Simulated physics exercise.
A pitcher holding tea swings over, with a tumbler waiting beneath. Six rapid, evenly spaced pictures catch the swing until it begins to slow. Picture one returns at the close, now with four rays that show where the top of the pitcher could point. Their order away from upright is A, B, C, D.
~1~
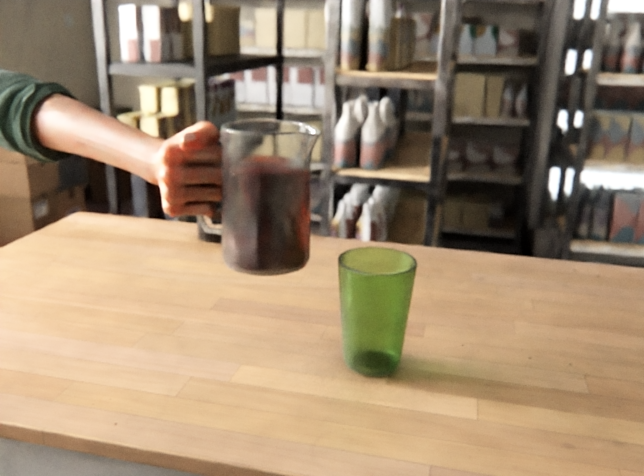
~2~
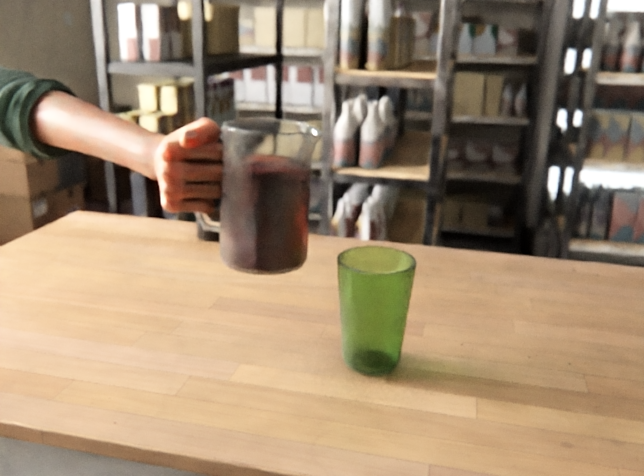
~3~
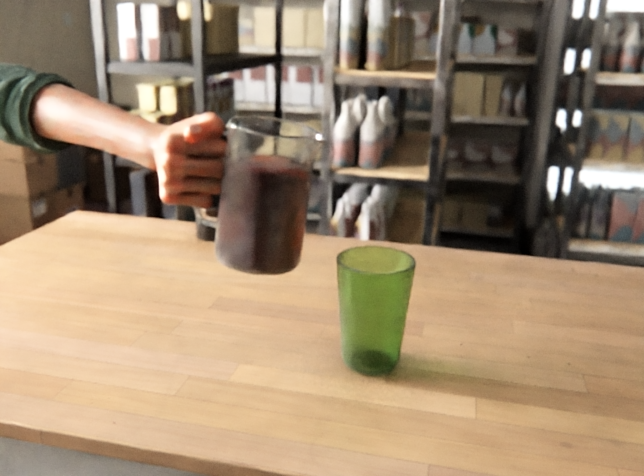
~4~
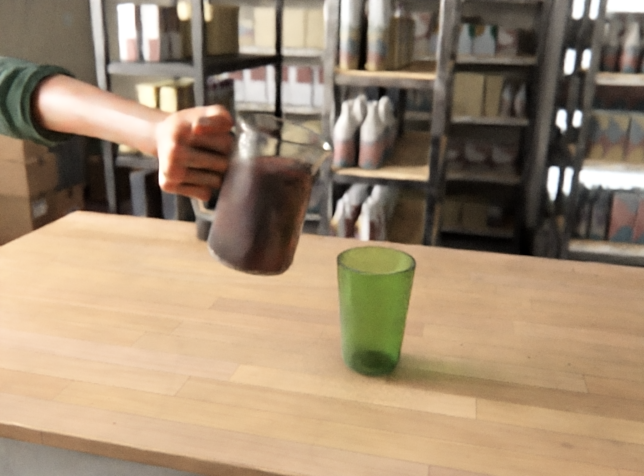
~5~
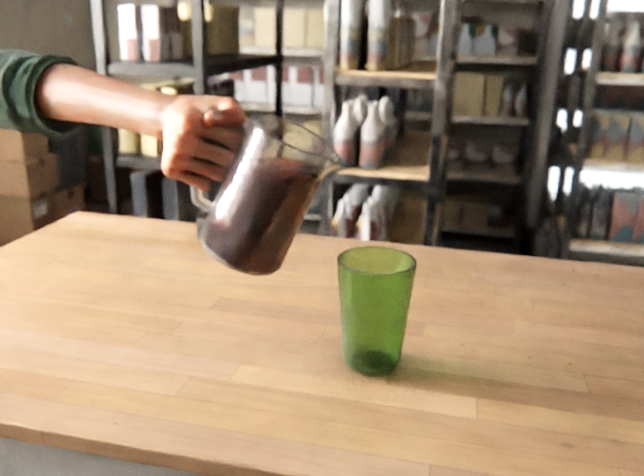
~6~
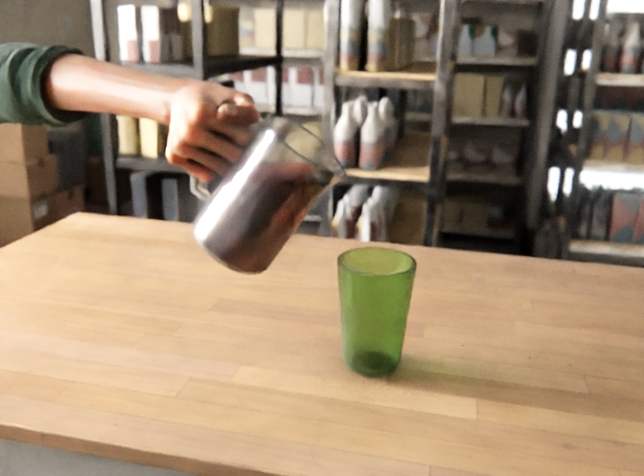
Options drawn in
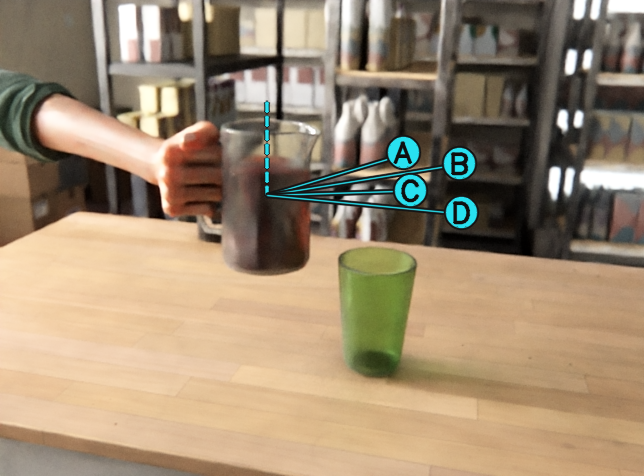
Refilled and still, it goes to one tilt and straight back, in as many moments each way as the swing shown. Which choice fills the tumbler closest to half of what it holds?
The best tilt is A.
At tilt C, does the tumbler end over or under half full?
Over half.
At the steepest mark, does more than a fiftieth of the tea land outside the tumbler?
Yes, it does.
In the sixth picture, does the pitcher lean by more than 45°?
No.
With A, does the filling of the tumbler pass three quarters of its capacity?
No, it does not.
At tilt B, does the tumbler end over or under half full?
Over.
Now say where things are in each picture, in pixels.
Upright, lip at (318, 133); rim of the tumbler round (377, 259); nothing has left yet, in the first picture.
Upright, lip at (320, 134); nothing has left yet, in the second picture.
Tipped about 7°, lip at (325, 139); nothing has left yet, in the third picture.
Tipped about 14°, lip at (332, 149); nothing has left yet, in the fourth picture.
Tipped about 24°, lip at (340, 162); nothing has left yet, in the fifth picture.
Tipped about 34°, lip at (345, 177); nothing has left yet, in the sixth picture.
In cyan, A at (387, 159); B at (442, 167); C at (393, 191); D at (444, 212).
With A, the tumbler ends with about 49 % of what it can hold.
With B, the tumbler ends with about 70 % of what it can hold.
With C, the tumbler ends with about 84 % of what it can hold; 6 % of the tea is spilt.
With D, the tumbler ends with about 88 % of what it can hold; 17 % of the tea is spilt.
